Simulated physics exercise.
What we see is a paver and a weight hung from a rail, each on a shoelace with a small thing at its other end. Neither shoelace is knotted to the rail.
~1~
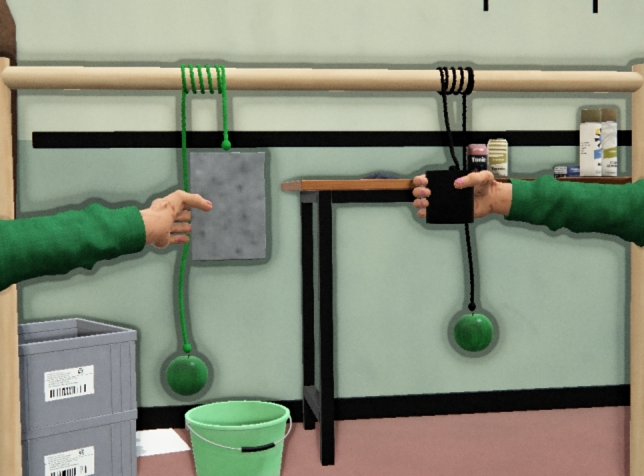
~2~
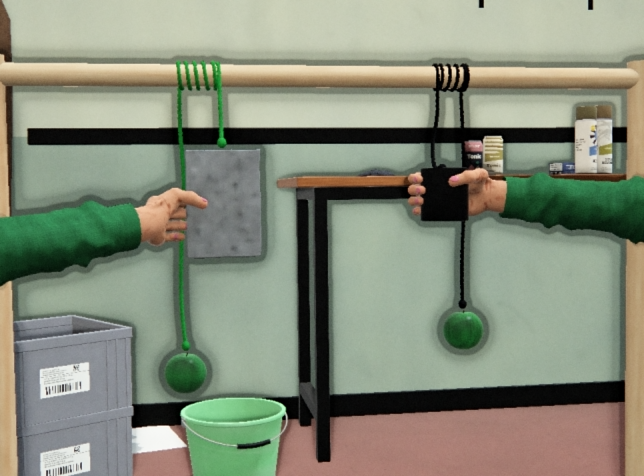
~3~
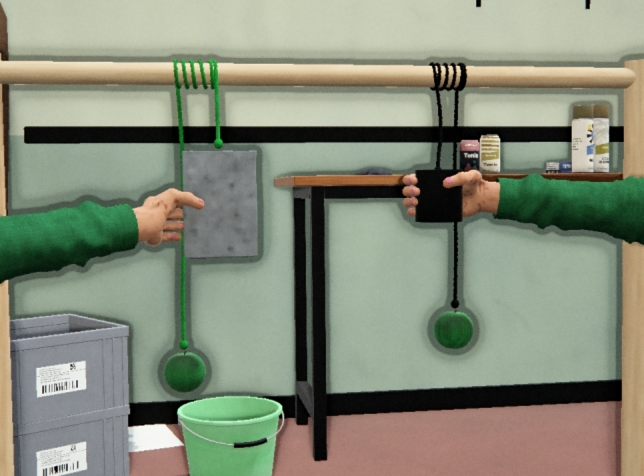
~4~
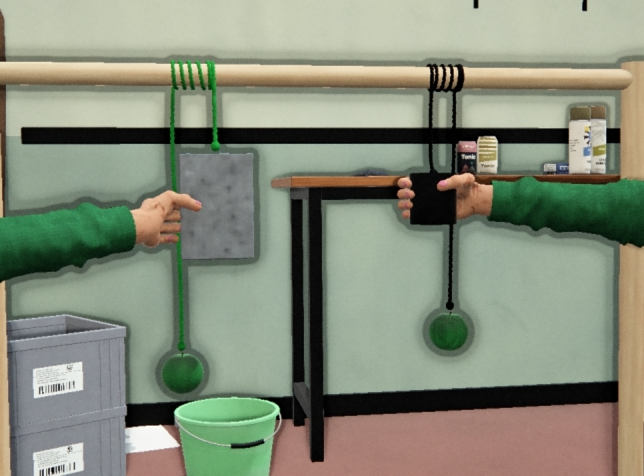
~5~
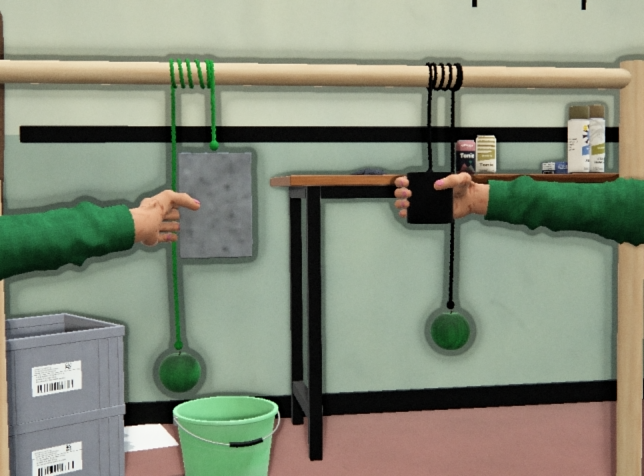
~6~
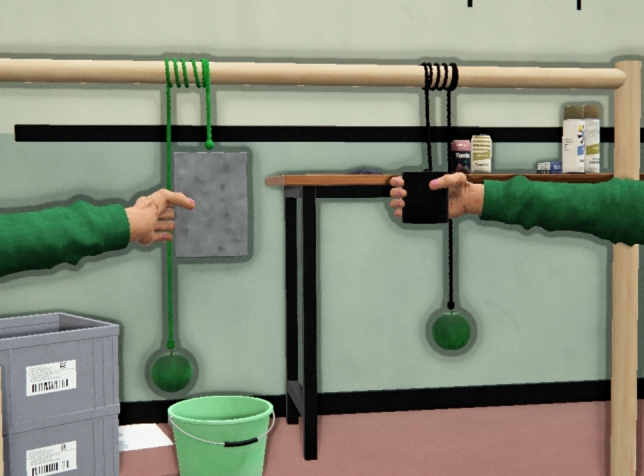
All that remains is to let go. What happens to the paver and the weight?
Outcome: The paver is held, the weight keeps its height.
Then, 0.52 s on from there, paver off the floor near (209, 182); weight off the floor near (429, 207).
Then, 1.04 s on from there, paver off the floor near (220, 191); weight off the floor near (426, 209).
In the end, paver off the floor near (203, 186); weight off the floor near (428, 209). The paver keeps its height and the weight stays hanging.
